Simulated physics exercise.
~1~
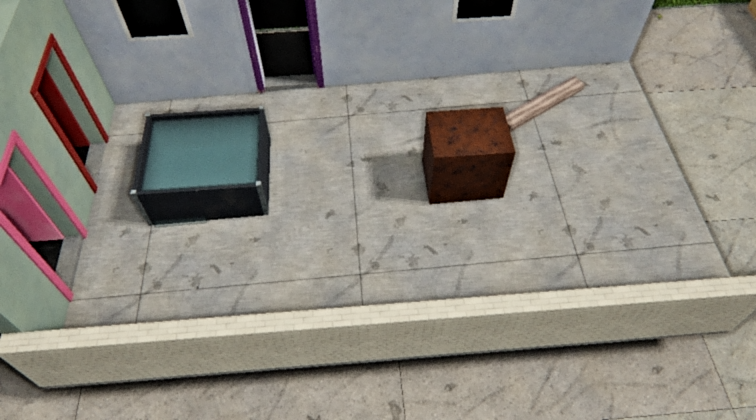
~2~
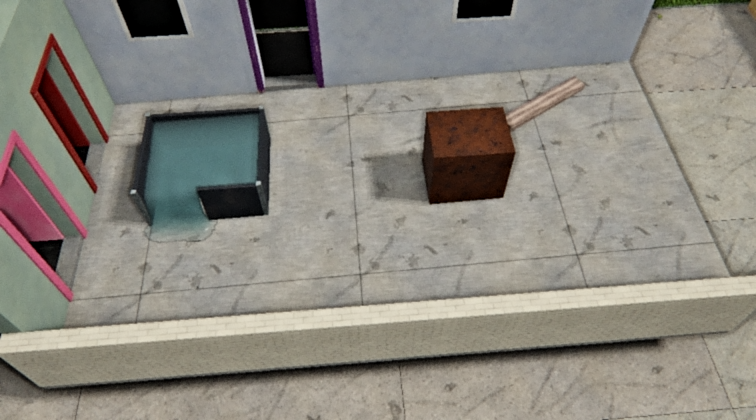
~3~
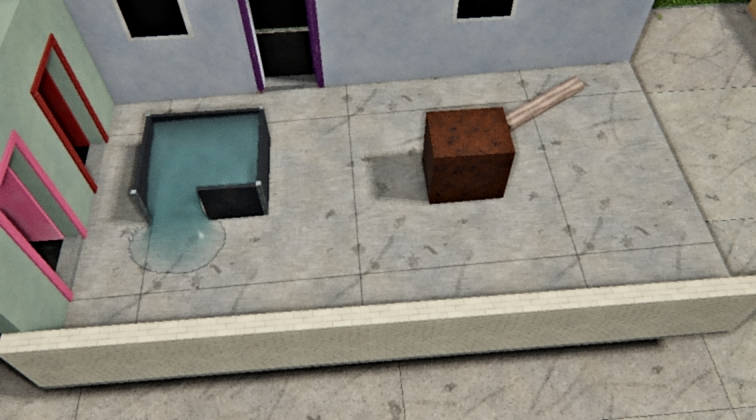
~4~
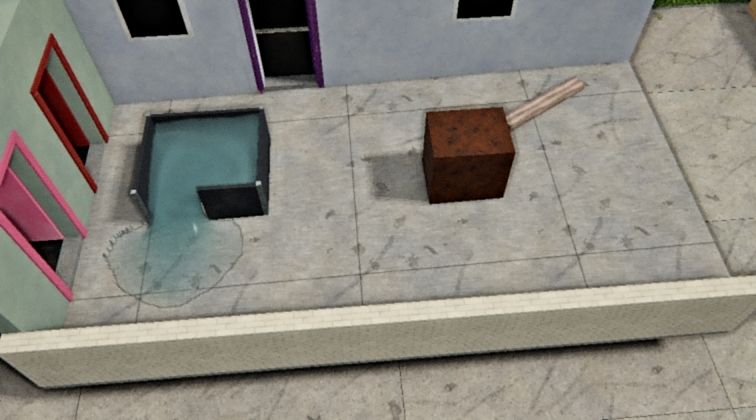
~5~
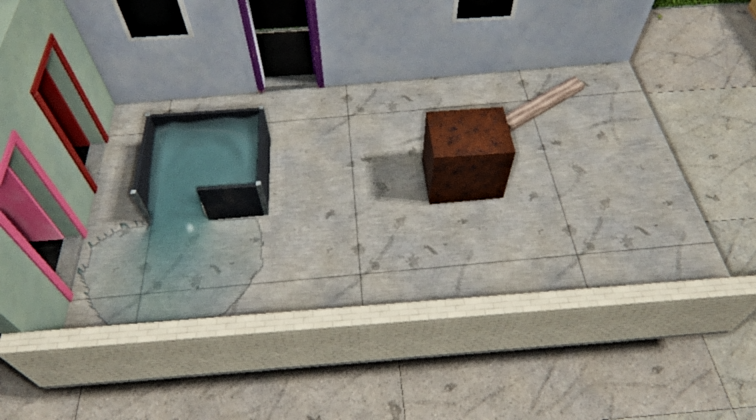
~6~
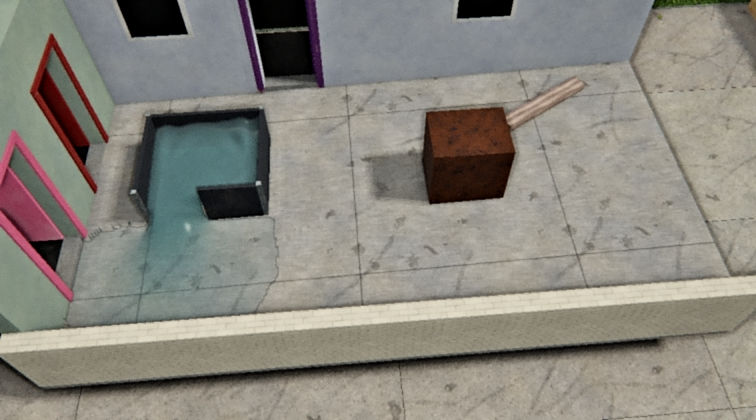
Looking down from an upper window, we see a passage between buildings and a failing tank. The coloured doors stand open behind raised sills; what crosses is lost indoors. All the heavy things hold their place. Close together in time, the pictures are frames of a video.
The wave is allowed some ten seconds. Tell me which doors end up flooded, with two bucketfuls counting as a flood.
The red door tops two buckets; the purple door does not top two buckets; the pink door tops two buckets.
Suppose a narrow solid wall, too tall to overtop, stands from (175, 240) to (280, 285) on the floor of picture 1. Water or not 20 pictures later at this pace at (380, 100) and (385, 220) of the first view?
Unwetted; inundated.
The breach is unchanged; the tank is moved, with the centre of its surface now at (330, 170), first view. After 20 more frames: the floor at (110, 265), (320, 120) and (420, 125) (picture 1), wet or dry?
Result: Inundated; spared; spared.
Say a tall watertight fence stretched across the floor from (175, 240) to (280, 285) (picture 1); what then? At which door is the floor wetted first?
First: The pink door.
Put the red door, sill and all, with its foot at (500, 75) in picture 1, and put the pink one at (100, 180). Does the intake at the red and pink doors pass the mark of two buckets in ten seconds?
Note: Red lets in too little; pink lets in too little.
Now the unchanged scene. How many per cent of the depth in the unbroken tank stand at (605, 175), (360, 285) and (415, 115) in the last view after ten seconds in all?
I'd say around 0 per cent, then 6 per cent, then 2 per cent.
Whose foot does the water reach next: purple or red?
It's the one in red.
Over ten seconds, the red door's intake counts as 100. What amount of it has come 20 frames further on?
Around 0 in a hundred.
A moment on, water covers 15 % of the floor; the red door not reached, the purple door not reached, the pink door under two buckets in.
Next, water covers 15 % of the floor; the red door not reached, the purple door not reached, the pink door under two buckets in.
Then, water covers 40 % of the floor; the red door wet at the sill, nothing in, the purple door not reached, the pink door over two buckets in.
Later, water covers 65 % of the floor; the red door under two buckets in, the purple door not reached, the pink door far over two buckets in.
In the end, water covers 65 % of the floor; the red door over two buckets in, the purple door wet at the sill, nothing in, the pink door far over two buckets in.
